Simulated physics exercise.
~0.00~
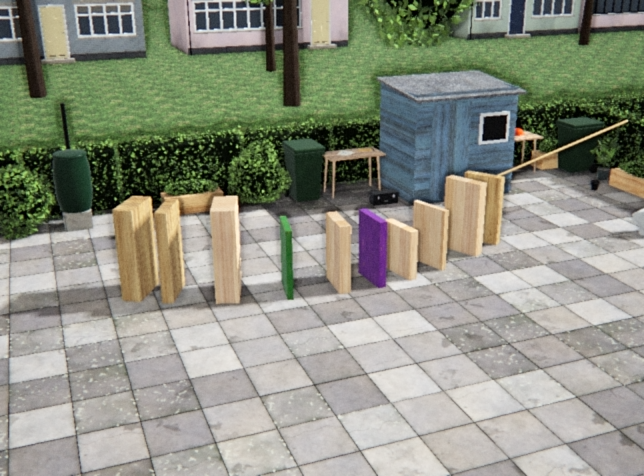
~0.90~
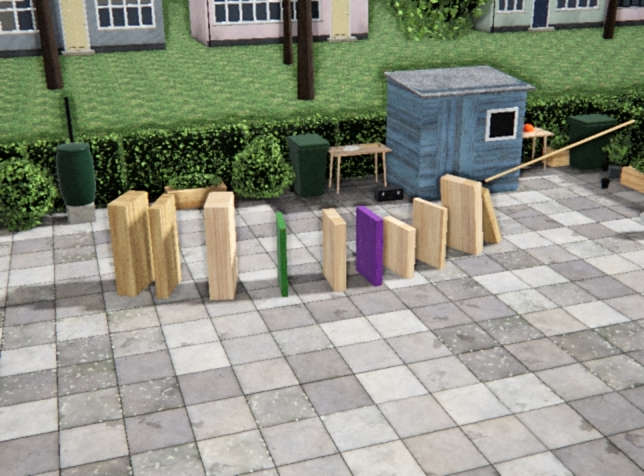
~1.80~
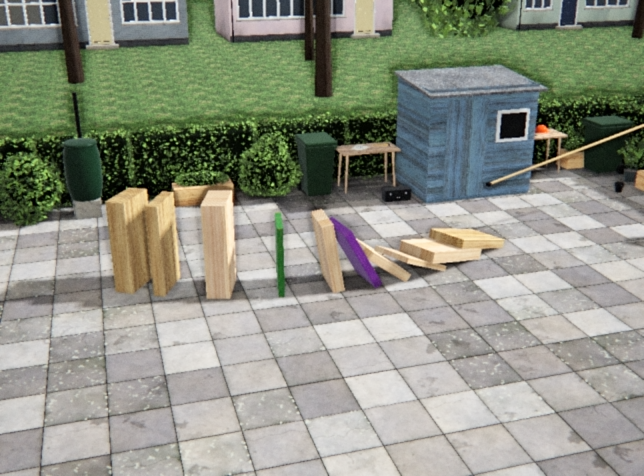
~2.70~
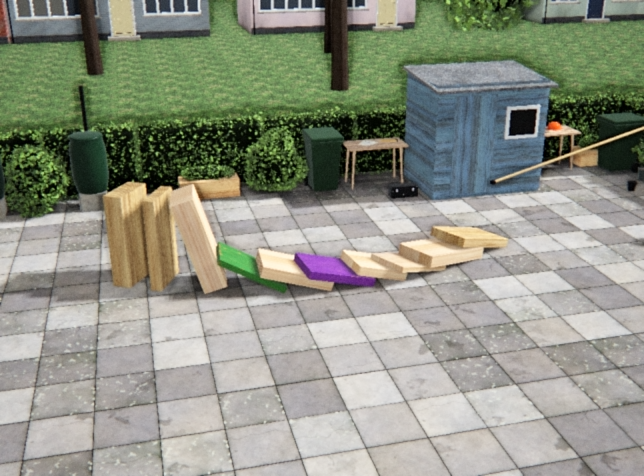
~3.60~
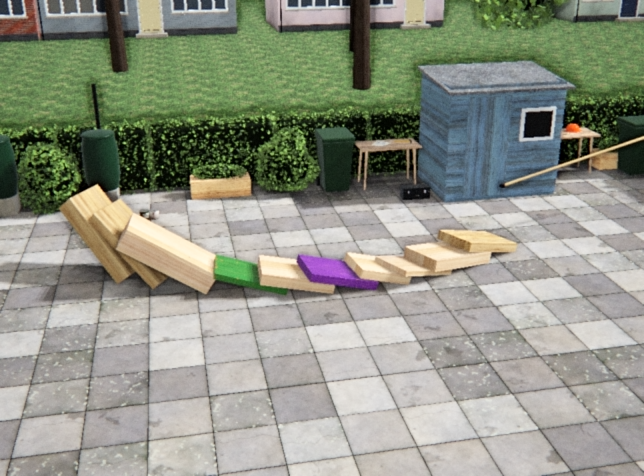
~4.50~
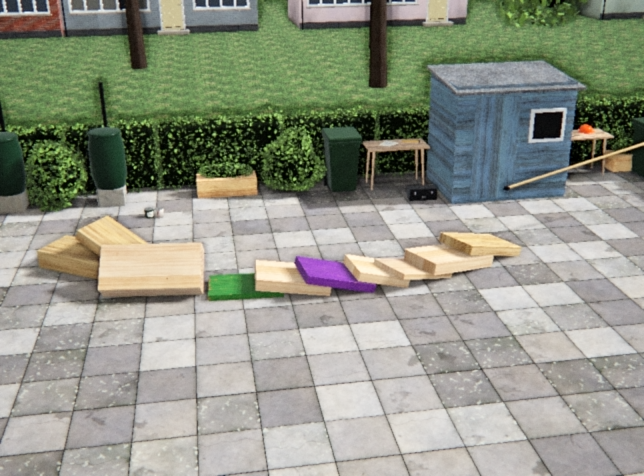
On a paved patio in front of a hedge and a small blue shed, ten thick wooden boards of different sizes stand on end in a curving row, one green and one purple among the plain ones. A long pole reaches in from the right, and the board at the right end leans left into its neighbour. The boards topple leftward one after another, the purple one tipping before the green. The fall then reaches the big boards at the left, which lean and drop last. In the end none is left standing, and they lie in an overlapping, curving line.
